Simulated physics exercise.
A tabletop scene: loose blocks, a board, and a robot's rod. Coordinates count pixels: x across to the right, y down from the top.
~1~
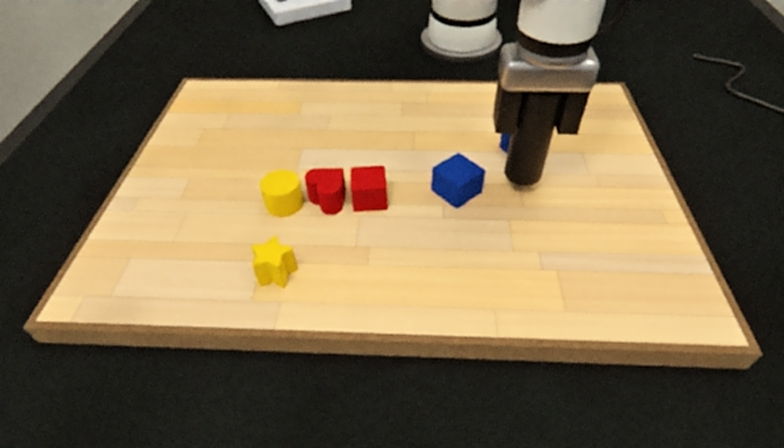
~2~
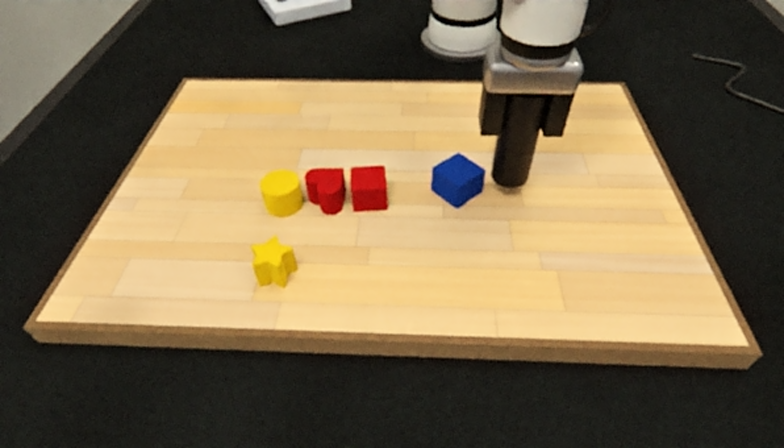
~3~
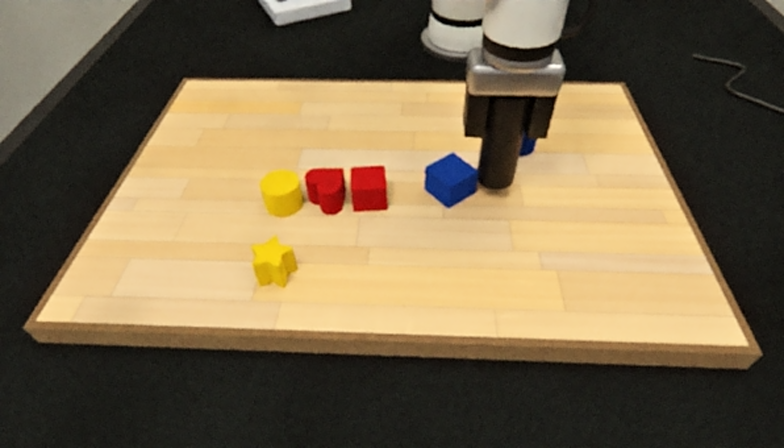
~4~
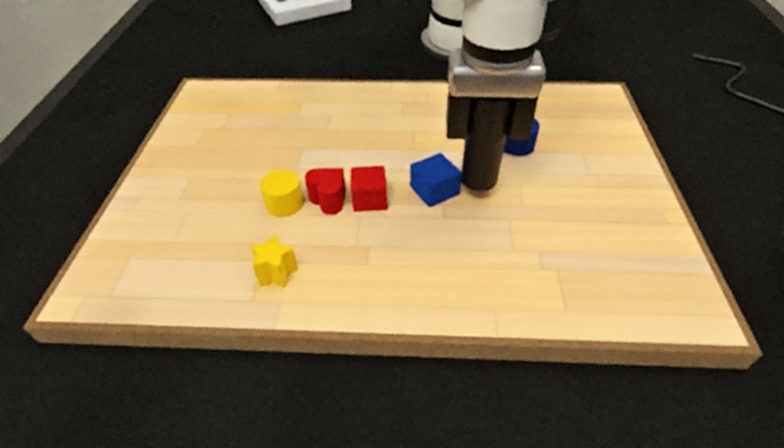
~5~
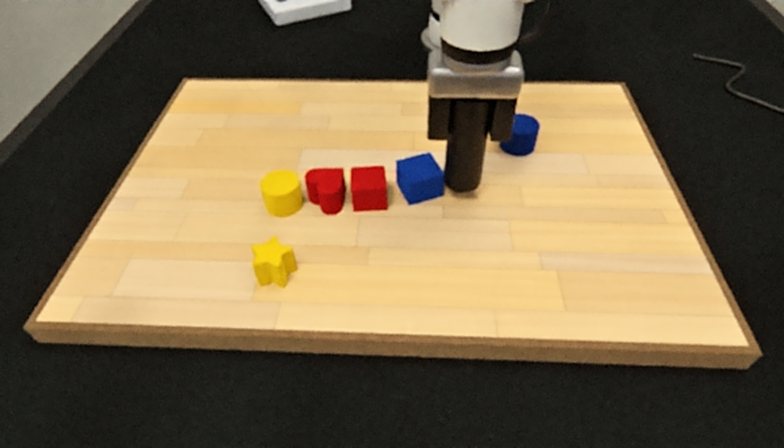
A robot's dark rod moved left across the wooden board to the blue cube, then pushed it a short way left toward the red blocks, while the red and yellow blocks stayed still.
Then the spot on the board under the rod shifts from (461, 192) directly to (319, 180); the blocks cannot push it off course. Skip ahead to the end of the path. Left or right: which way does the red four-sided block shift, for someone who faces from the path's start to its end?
It slides leftward.
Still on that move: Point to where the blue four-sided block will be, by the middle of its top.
The blue four-sided block ends near (273, 165).
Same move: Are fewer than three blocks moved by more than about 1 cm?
Going by the path, no.
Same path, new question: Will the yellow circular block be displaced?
Yes
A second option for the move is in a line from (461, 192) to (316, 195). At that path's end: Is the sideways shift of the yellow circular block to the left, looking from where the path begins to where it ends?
Yes, I think so.
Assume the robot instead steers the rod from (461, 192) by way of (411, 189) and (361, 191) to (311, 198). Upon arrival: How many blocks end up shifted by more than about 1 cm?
I'd say three or more blocks get moved.
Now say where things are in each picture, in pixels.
The first frame shows rod tip at (523, 174); block tops, yellow circular block at (279, 182); red heart-shaped block at (326, 178); red four-sided block at (368, 177); blue four-sided block at (459, 169).
The second frame shows rod at (509, 176); blocks unchanged.
The third frame shows rod at (495, 178); blue four-sided block at (452, 169).
The fourth frame shows rod at (479, 179); blue four-sided block at (436, 168).
The fifth frame shows rod at (462, 180); yellow circular block at (279, 182); red heart-shaped block at (326, 178); red four-sided block at (368, 177); blue four-sided block at (420, 167).
What follows on the original path. One third of the way, rod at (412, 176); yellow circular block at (262, 184); red heart-shaped block at (304, 180); red four-sided block at (338, 177); blue four-sided block at (374, 165).
Two thirds of the way, rod at (364, 172); yellow circular block at (213, 193); red heart-shaped block at (257, 188), turned 25° anticlockwise; red four-sided block at (291, 180), turned 15° anticlockwise; blue four-sided block at (324, 163).
At the end, rod at (317, 169); yellow circular block at (172, 204); red heart-shaped block at (215, 203), turned 45° anticlockwise; red four-sided block at (247, 188), turned 35° anticlockwise; blue four-sided block at (273, 165), turned 20° anticlockwise.
